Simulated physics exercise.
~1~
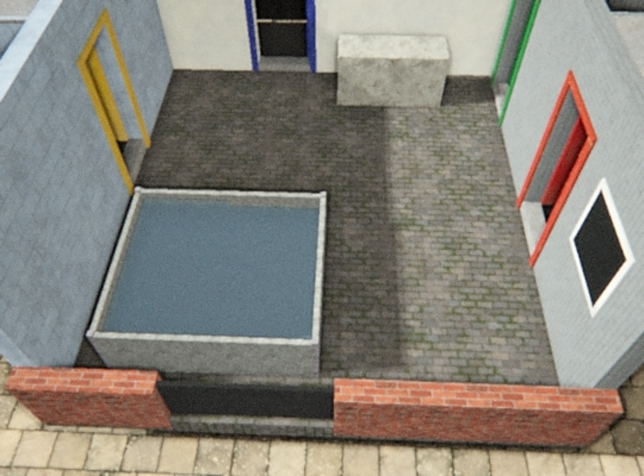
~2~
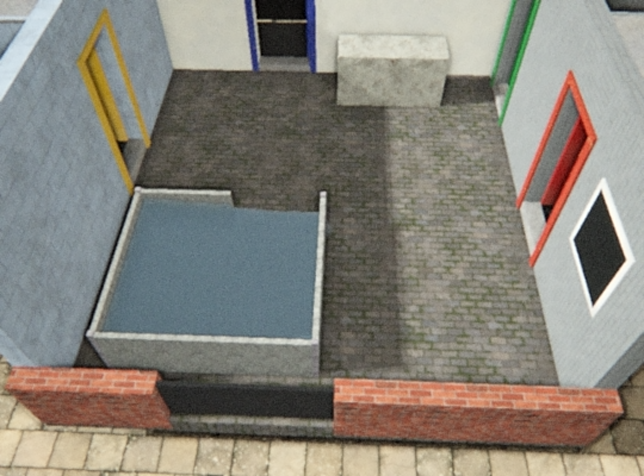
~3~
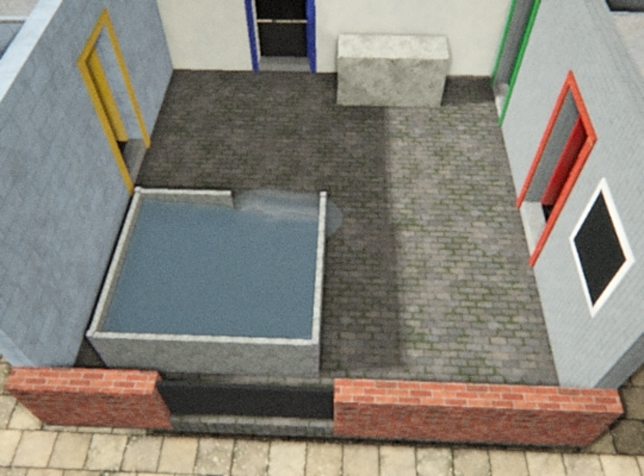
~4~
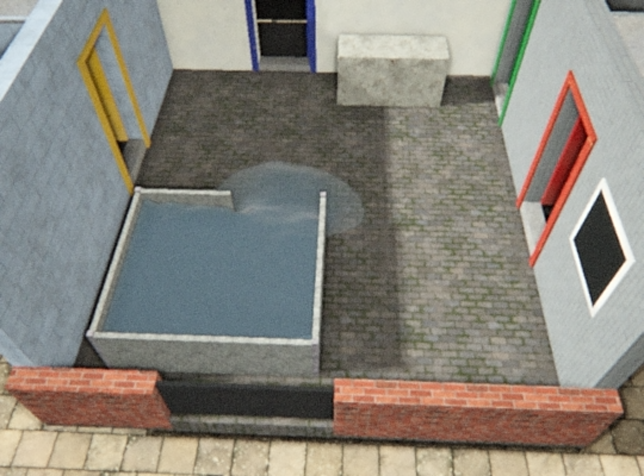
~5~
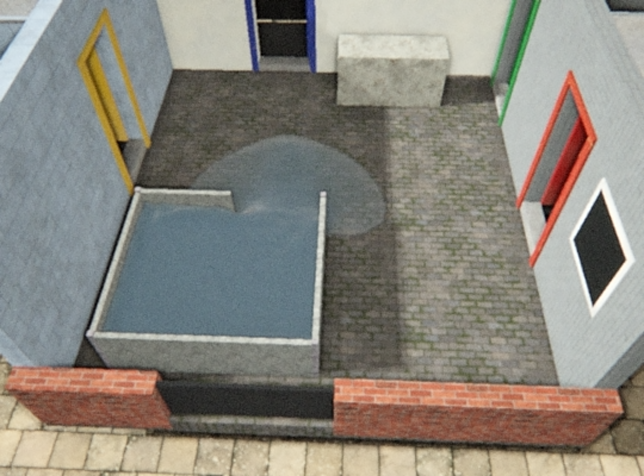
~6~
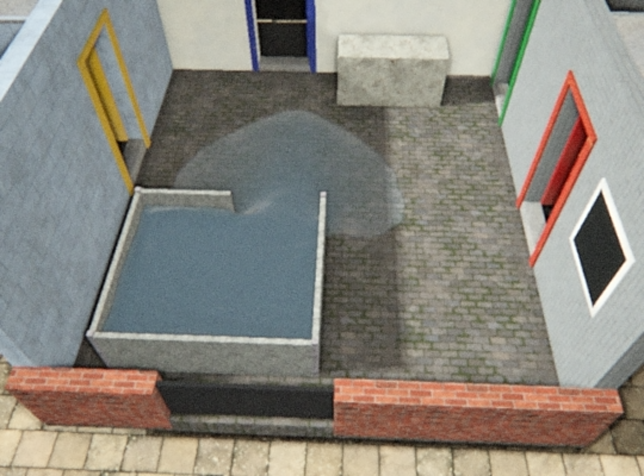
Water pours through a gap in the tank's far side and spreads across the paved yard.
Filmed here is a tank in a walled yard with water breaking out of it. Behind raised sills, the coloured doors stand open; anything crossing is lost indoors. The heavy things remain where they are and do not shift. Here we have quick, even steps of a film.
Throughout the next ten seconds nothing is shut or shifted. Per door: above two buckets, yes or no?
Green door yes. Red door no. Yellow door no. Blue door yes.
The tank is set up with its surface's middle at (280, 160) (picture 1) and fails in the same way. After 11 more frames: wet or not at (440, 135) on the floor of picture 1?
Submerged.
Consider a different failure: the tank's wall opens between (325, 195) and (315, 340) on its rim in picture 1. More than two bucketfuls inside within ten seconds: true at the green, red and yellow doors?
Going door by door, green overflows, then red overflows, then yellow falls below the limit.
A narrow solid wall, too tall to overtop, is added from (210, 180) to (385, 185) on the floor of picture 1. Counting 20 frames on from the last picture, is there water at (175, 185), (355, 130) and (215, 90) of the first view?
As listed: Under water, free of water, awash.
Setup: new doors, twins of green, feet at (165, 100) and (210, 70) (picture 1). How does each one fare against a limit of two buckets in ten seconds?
As listed: Is over, takes more.
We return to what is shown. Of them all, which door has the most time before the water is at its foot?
Answer - the red door.
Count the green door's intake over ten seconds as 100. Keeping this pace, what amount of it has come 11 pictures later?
I make it 5 per cent.
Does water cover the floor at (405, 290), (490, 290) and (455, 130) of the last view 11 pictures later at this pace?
Result, in the order given: Not wetted / not wetted / wetted.
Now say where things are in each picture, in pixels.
The first frame shows still water in the open tank at (219, 263).
In the second frame, water pours out on the open tank's far side and has run to (328, 232).
In the third frame, the front is at a hidden place, out from the gap on the open tank's far side.
In the fourth frame, water pours out on the open tank's far side and has run to (268, 165).
In the fifth frame, the front is at (280, 139), out from the gap on the open tank's far side.
In the sixth frame, water pours out on the open tank's far side and has run to (308, 115).
A moment on, water covers 45 % of the floor; the green door not reached, the red door not reached, the yellow door wet at the sill, nothing in, the blue door under two buckets in.
Next, water covers 55 % of the floor; the green door under two buckets in, the red door not reached, the yellow door wet at the sill, nothing in, the blue door over two buckets in.
Then, water covers 55 % of the floor; the green door far over two buckets in, the red door wet at the sill, nothing in, the yellow door wet at the sill, nothing in, the blue door far over two buckets in.
Later, water covers 90 % of the floor; the green door far over two buckets in, the red door wet at the sill, nothing in, the yellow door wet at the sill, nothing in, the blue door far over two buckets in.
In the end, water covers 95 % of the floor; the green door far over two buckets in, the red door wet at the sill, nothing in, the yellow door wet at the sill, nothing in, the blue door far over two buckets in.
